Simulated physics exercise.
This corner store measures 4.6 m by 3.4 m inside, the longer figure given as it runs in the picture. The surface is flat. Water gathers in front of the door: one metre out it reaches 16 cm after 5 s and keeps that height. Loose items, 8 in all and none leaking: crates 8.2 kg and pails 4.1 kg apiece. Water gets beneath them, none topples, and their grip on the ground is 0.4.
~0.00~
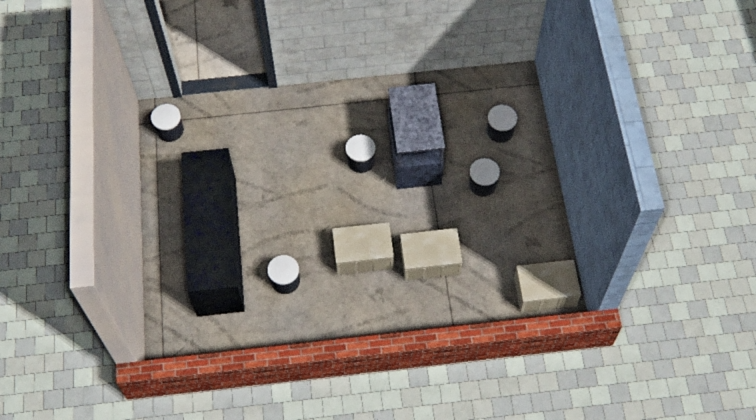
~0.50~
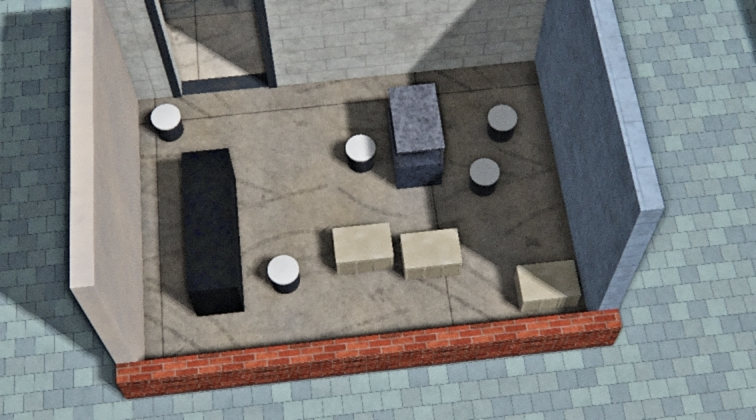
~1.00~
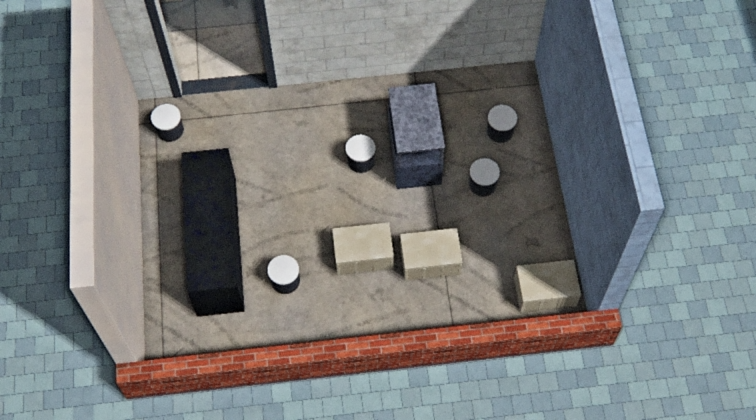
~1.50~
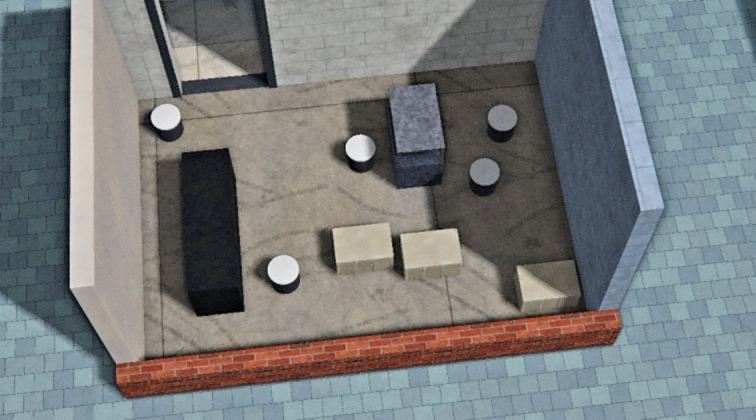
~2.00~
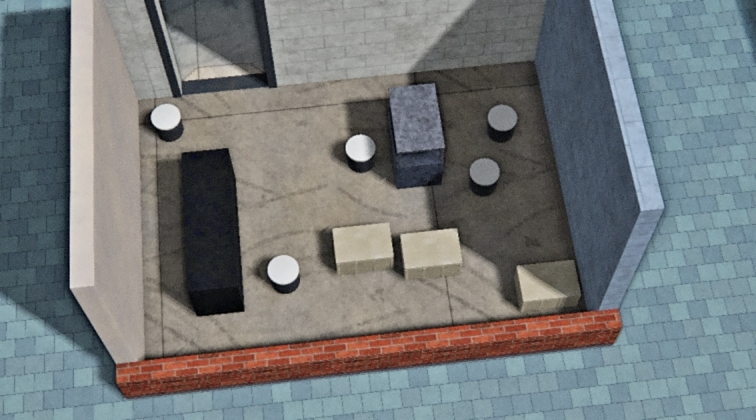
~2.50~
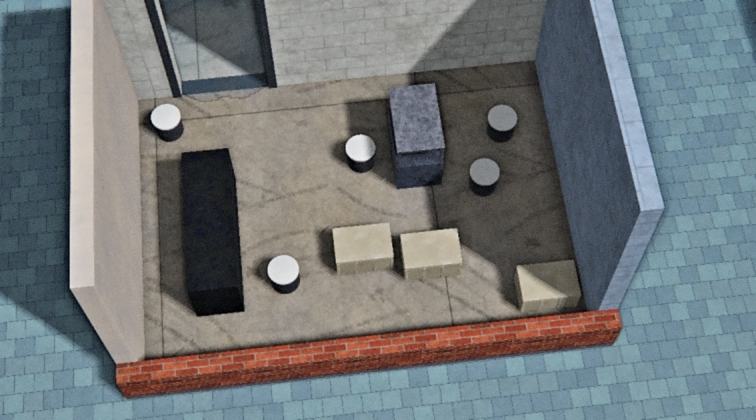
The paving outside a small open-topped room turned from grey to wet-looking blue, and later the floor beyond the doorway at the back darkened too, while the crates and pails inside stayed put.
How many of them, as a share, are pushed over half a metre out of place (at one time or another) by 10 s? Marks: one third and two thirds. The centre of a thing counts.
Share: Under a third.
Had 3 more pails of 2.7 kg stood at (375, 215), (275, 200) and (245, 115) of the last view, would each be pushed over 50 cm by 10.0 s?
In turn: Past it, over, more.
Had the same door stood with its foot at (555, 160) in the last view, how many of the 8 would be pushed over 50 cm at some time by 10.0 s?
Then 3.
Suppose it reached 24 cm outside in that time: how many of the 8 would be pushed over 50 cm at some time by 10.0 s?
Then 4.
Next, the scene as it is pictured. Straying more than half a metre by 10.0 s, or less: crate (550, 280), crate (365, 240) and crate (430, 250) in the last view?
In that order: Short of it, more, over.
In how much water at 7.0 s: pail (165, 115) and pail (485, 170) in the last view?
About 5 and 1 cm.
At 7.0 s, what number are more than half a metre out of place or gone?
I count 0.
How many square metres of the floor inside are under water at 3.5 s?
Some 1.0 m2.
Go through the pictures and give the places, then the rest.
The first picture shows a crate at (363, 242), on the bottom; a pail at (503, 117) rests on the ground; water covers 0.0 m2; 0 of 8 have shifted.
The second picture shows a crate at (363, 242) rests on the ground; a pail at (503, 117) rests on the ground; 0.0 m2 under water; 0 of 8 have shifted.
The third picture shows a crate at (363, 242) rests on the ground; a pail at (503, 117), on the bottom; 0.0 m2 under water; 0 of 8 have shifted.
The fourth picture shows a crate at (363, 242) rests on the ground; a pail at (503, 117) rests on the ground; 0.0 m2 under water; 0 of 8 have shifted.
The fifth picture shows a crate at (363, 242) rests on the ground; a pail at (503, 117) rests on the ground; 0.0 m2 under water; 0 of 8 have shifted.
The sixth picture shows a crate at (363, 242), on the bottom; a pail at (503, 117), on the bottom; 0.0 m2 under water; 0 of 8 have shifted.
After 3.5 s 0 of 8 are over 50 cm from their spots; 0 afloat.
After 4.5 s 0 of 8 are over 50 cm from their spots; 0 afloat.
After 7.0 s 0 of 8 are over 50 cm from their spots; 1 afloat.
After 10.0 s 2 of 8 are over 50 cm from their spots, and 2 have been at some point; 5 afloat.
